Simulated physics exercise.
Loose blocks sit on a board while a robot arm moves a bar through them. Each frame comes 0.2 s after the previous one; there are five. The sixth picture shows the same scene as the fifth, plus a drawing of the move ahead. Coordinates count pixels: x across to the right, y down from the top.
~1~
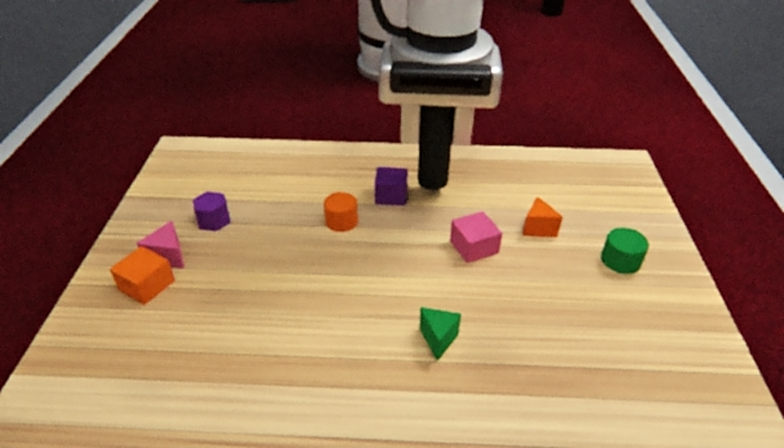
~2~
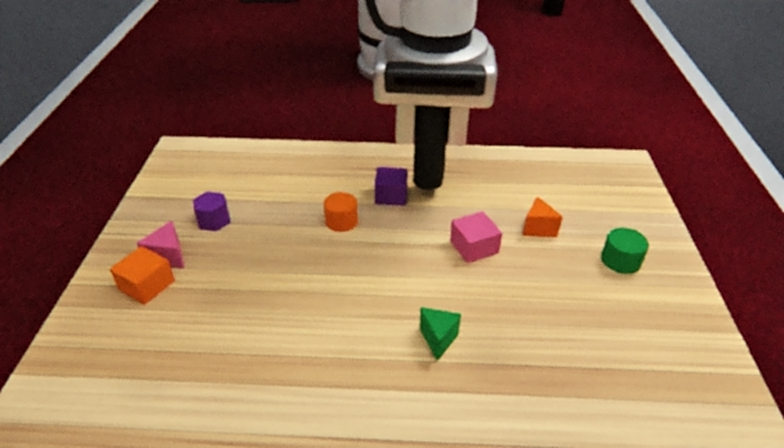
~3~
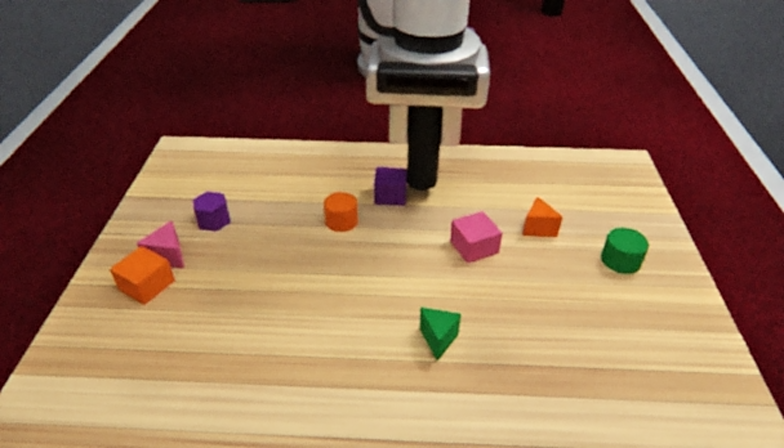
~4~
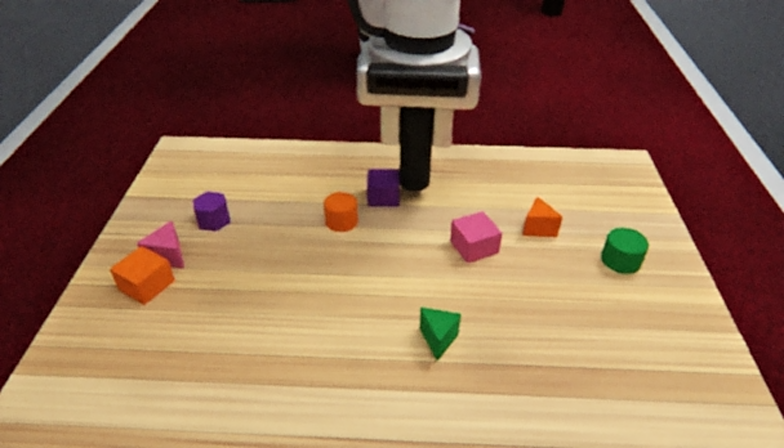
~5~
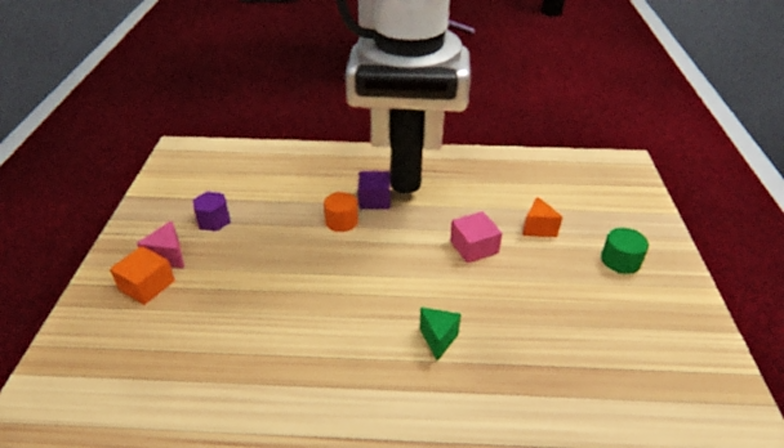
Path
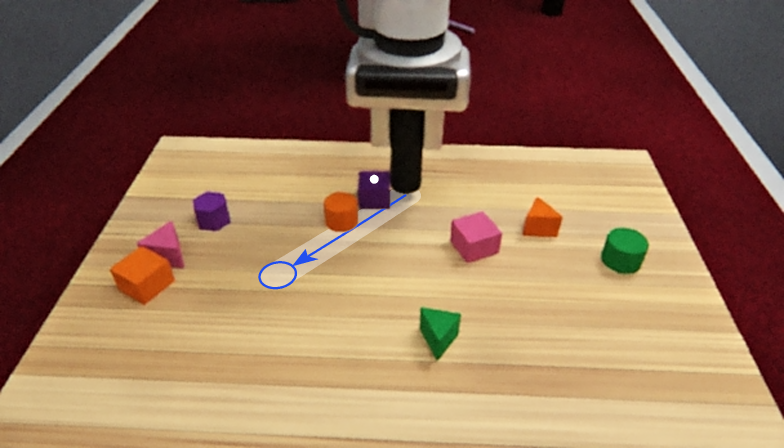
A robot arm's black bar slid a short way left across the back of a wooden board scattered with colourful blocks, then nudged the purple square block left, closer to the orange cylinder.
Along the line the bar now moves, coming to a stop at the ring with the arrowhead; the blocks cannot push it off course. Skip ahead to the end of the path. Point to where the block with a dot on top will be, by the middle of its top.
Its top middle will sit at (344, 184).
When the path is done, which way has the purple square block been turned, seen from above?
Looking down on the board, it turns clockwise.
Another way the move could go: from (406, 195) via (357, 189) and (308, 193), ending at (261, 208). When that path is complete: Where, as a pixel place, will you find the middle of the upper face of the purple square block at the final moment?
The centre of its top will be at (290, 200).
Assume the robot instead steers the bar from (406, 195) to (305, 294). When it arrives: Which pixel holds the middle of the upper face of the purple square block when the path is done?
The spot you're after is about (357, 184) in the image.
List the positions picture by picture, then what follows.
Lower end of the bar (433, 181), tops of blocks, orange cylinder (341, 201), purple square block (391, 175), in the first picture.
Bar (428, 181), blocks as before, in the second picture.
Bar (422, 181), blocks as before, in the third picture.
Bar (415, 182), purple square block (383, 177), in the fourth picture.
Bar (406, 185), orange cylinder (341, 201), purple square block (374, 179), in the fifth picture.
The drawn path runs straight from (406, 195) to (278, 275); the dot is on the purple square block.
On the path given first. One third of the way, bar (367, 209); orange cylinder (332, 204); purple square block (345, 184), turned 35° clockwise.
Two thirds of the way, bar (324, 235); orange cylinder (296, 213); purple square block (344, 184), turned 40° clockwise.
At the end, bar (276, 264); orange cylinder (291, 215); purple square block (344, 184), turned 40° clockwise.
